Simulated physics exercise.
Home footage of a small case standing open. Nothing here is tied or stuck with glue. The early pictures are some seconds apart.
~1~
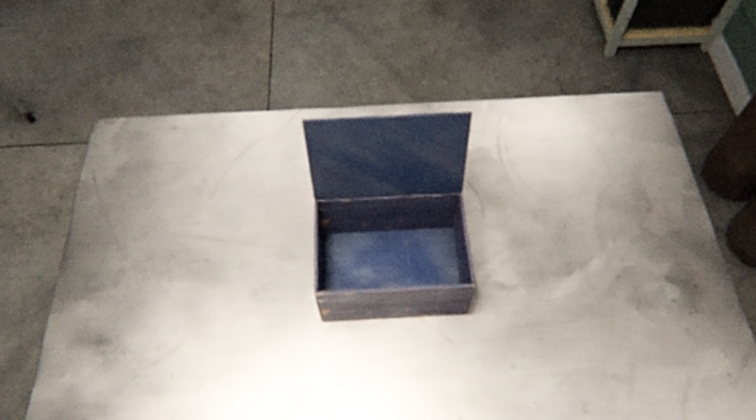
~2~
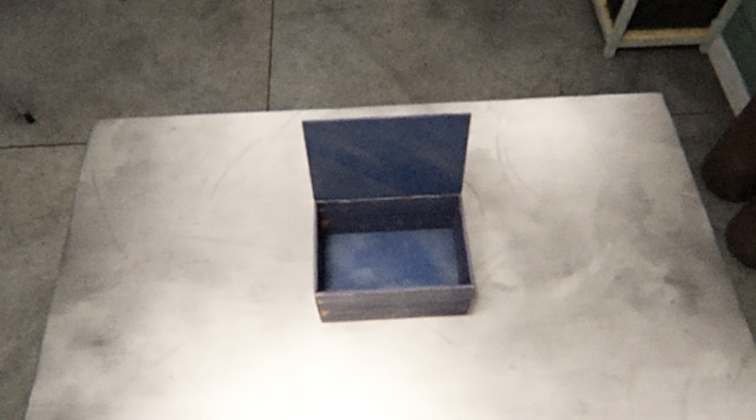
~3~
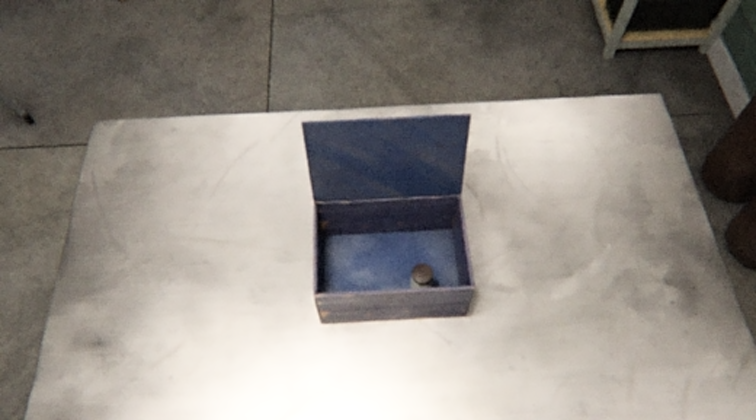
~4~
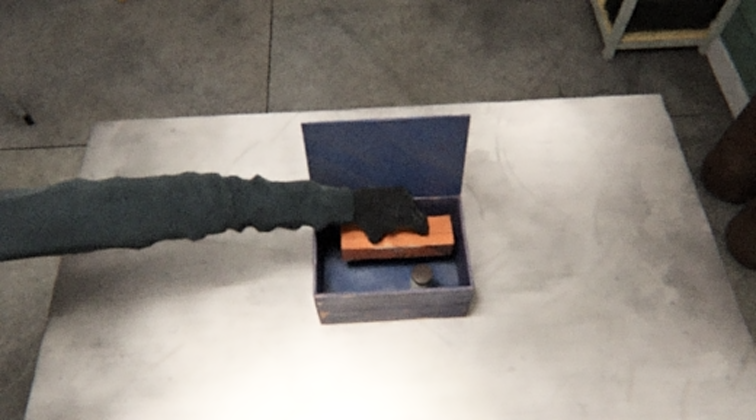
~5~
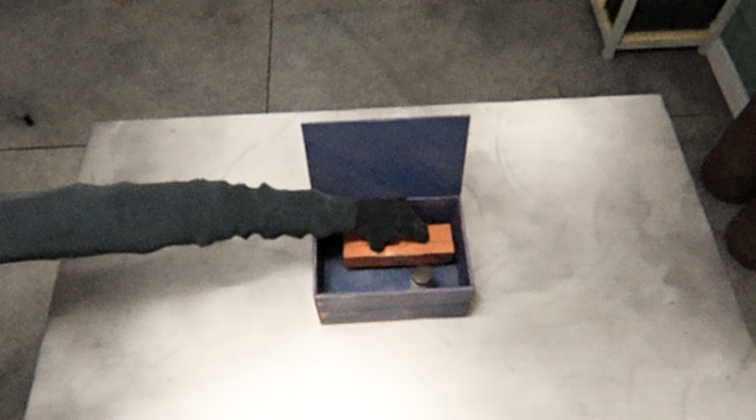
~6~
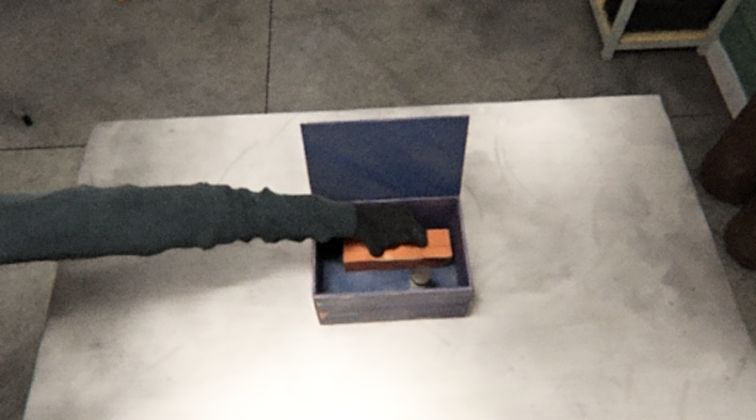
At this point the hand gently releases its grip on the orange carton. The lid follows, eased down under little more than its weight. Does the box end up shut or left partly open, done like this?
It ends up shut.
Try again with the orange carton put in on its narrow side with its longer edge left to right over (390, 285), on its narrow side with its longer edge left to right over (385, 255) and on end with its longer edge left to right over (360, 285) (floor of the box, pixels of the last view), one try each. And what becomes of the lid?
Going in order, the lid comes down all the way, then comes down all the way, then is left partly open.
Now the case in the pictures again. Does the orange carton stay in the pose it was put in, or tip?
By the end it has kept its angle.
Then, 1.50 s past the last view, lid 70° above the rim.
Then, 1.80 s past the last view, lid 32° above the rim.
Finally, lid shut; both still in place. Final places as the last picture's camera would see them, orange carton near (397, 251).
